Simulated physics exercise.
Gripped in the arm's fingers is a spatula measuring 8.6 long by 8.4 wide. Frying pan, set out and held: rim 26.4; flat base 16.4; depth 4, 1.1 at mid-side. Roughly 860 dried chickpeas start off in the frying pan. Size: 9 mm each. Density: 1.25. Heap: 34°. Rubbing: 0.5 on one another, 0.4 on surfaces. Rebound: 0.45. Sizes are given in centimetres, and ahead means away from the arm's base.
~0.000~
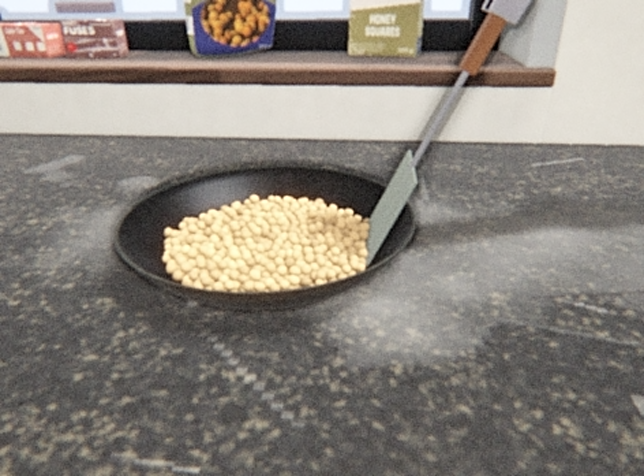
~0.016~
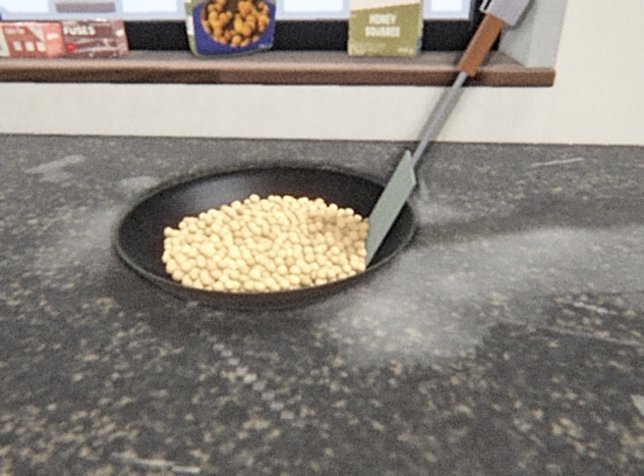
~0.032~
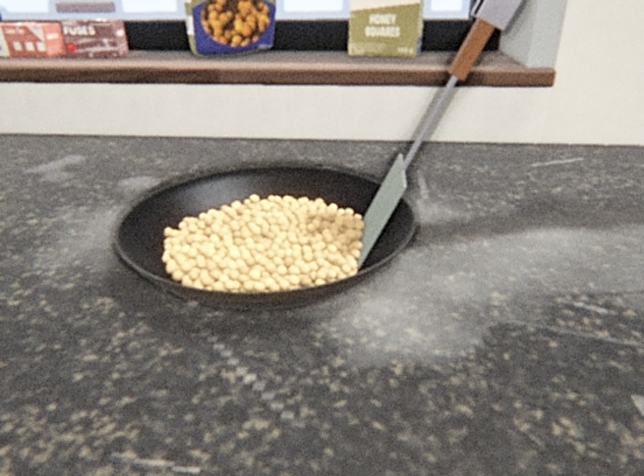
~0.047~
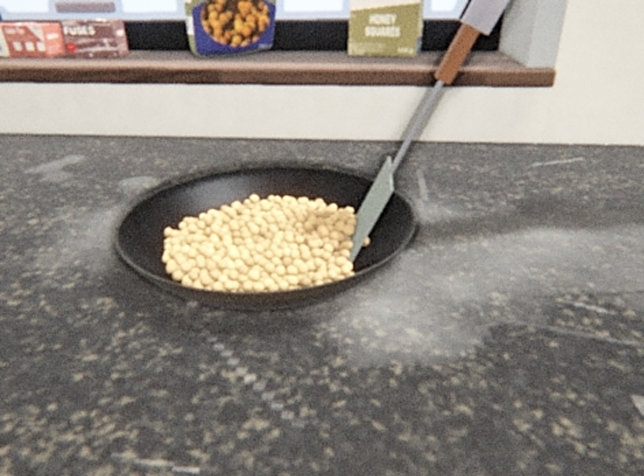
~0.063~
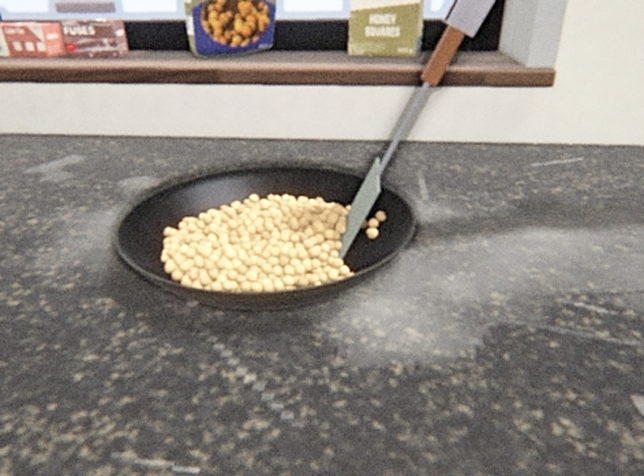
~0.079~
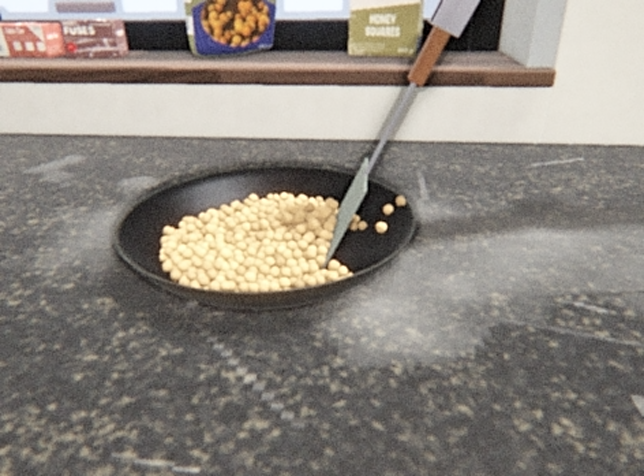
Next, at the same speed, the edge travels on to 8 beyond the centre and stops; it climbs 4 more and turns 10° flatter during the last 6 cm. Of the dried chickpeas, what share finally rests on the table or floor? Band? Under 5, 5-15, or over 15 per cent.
5-15 per cent.
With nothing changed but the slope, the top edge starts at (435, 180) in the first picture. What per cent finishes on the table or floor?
Spill: Approx. 10 per cent.
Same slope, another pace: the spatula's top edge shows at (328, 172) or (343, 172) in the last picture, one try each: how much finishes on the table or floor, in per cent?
About 25 and 20 percent.
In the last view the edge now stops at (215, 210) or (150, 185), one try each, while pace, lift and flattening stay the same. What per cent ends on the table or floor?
Try 1: Approx. 0 %; try 2: Approx. 25 %.
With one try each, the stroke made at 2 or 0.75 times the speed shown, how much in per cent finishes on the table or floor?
Around 25 per cent, then around 5 per cent, would end on the table or floor.
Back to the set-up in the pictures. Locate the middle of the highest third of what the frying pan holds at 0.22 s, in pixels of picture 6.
Near (195, 218).
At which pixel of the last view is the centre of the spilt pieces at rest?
(80, 238) or thereabouts.
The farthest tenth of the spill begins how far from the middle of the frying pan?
Some 30 cm from the centre.
After 0.15 s, sloping 65°, highest piece 9 above the table; 854 in the frying pan, 2 on the blade or in flight.
After 0.22 s, sloping 61°, highest piece 9 above the table; 854 in the frying pan, 2 on the blade or in flight.
After 0.46 s, sloping 55°, highest piece 5 above the table; 791 in the frying pan, 62 on the table or floor, 3 on the blade or in flight.
After 1.51 s, sloping 55°, highest piece 5 above the table; 790 in the frying pan, 66 on the table or floor.
In the end, 790 in the frying pan, 66 on the table or floor. That is 8 % on the table or floor.
